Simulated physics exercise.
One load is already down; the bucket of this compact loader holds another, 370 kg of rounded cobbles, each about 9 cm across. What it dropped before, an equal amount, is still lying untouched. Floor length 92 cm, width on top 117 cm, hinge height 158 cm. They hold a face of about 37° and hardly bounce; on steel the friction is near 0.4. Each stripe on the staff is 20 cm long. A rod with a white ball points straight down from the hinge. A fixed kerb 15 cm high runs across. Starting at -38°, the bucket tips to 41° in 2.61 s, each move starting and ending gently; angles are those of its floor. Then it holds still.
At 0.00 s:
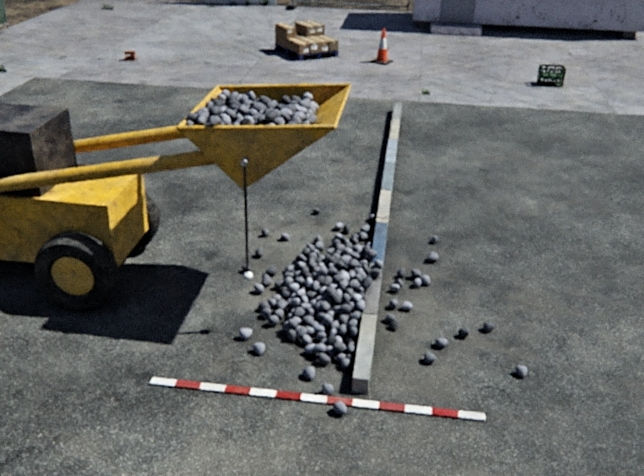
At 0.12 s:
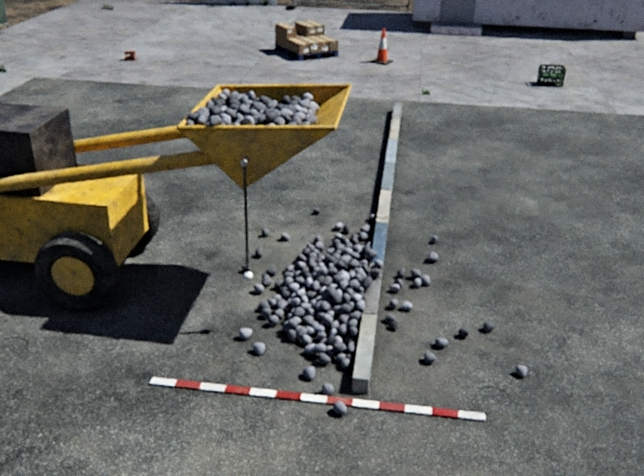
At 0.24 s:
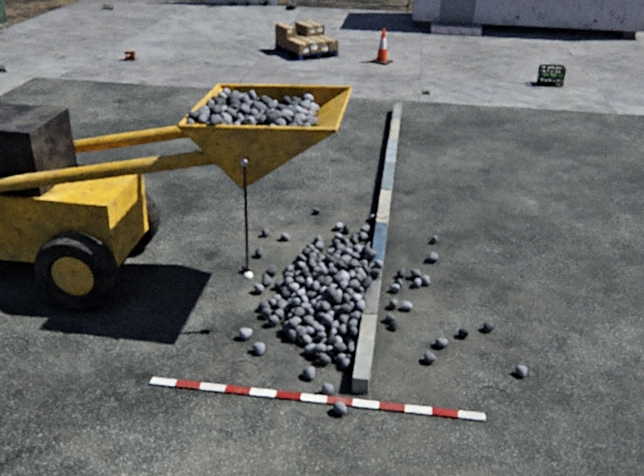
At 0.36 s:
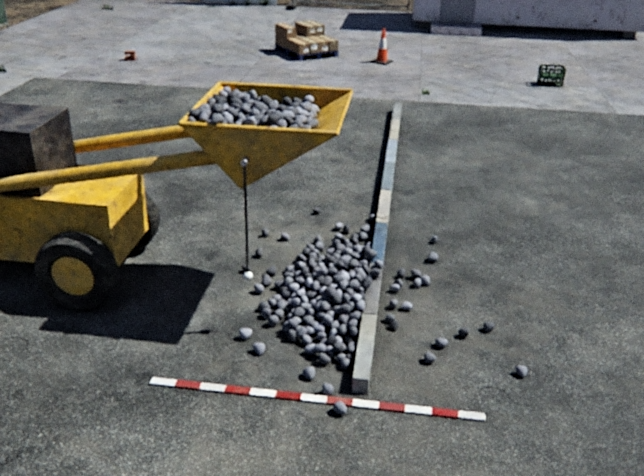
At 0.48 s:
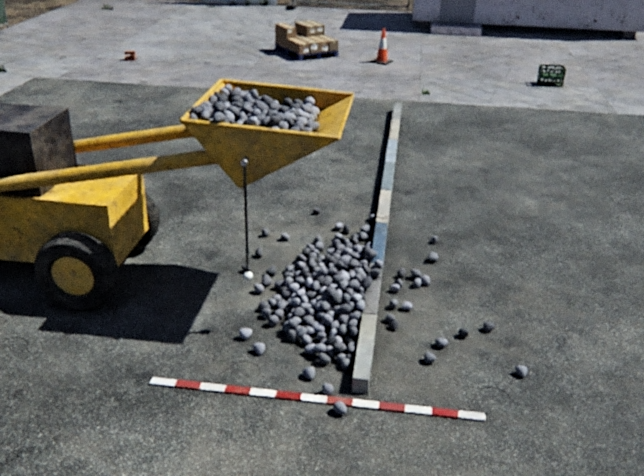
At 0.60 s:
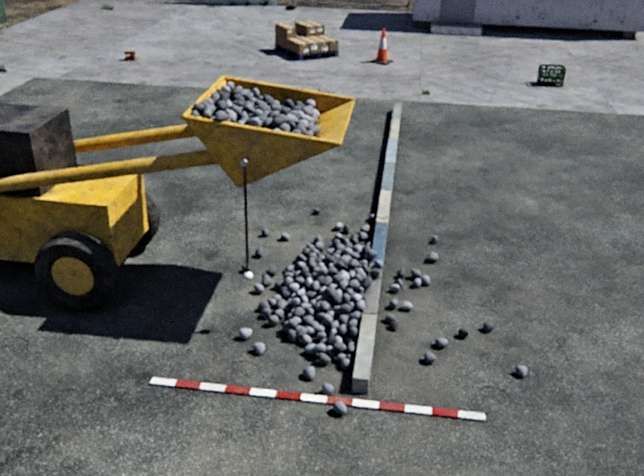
A yellow loader standing still and slowly tilting its raised bucket of grey stones slightly forward above a pile beside a kerb.
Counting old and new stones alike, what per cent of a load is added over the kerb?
About 57 per cent.
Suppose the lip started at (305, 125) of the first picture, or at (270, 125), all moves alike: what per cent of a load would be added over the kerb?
Near 20 per cent from the first place, 0 from the second.
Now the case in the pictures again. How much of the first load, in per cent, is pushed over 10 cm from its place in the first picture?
About 5 per cent.
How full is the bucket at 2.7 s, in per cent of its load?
Roughly 5 per cent is still inside.
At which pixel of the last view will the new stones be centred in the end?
Their middle is at about (388, 294).
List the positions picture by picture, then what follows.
In the first picture, the bucket is at -38°, its lip at (335, 127); the top of the load is at (246, 104). The earlier load is highest near (338, 276), 25 cm above ground level, 94 % on this side of the kerb, 5 % over the kerb.
The second picture shows lip at (335, 128), floor tilted -38°, highest stones at (245, 103); the stones move at 0.0 m/s on average.
In the third picture, the bucket is at -36°, its lip at (336, 130); the top of the load is at (234, 101); the stones move at 0.1 m/s on average.
In the fourth picture, the bucket is at -34°, its lip at (337, 134); the top of the load is at (228, 98); the stones move at 0.1 m/s on average.
In the fifth picture, the bucket is at -31°, its lip at (339, 138); the top of the load is at (230, 96); the stones move at 0.1 m/s on average.
In the sixth picture, the bucket is at -27°, its lip at (340, 144); the top of the load is at (231, 94); the stones move at 0.1 m/s on average.
After 2.0 s the floor is at 29°; in per cent of one load, 91 in the bucket, 104 on this side of the kerb, 5 over the kerb; the foremost stones are at (453, 309).
After 2.7 s the floor is at 41°; in per cent of one load, 5 in the bucket, 163 on this side of the kerb, 32 over the kerb; the foremost stones are at (468, 323).
After 3.1 s the floor is at 41°; in per cent of one load, 0 in the bucket, 145 on this side of the kerb, 54 over the kerb; the foremost stones are at (494, 317).
After 5.8 s the floor is at 41°; in per cent of one load, 0 in the bucket, 137 on this side of the kerb, 62 over the kerb; the foremost stones are at (513, 329). Net gain over the kerb, 57.
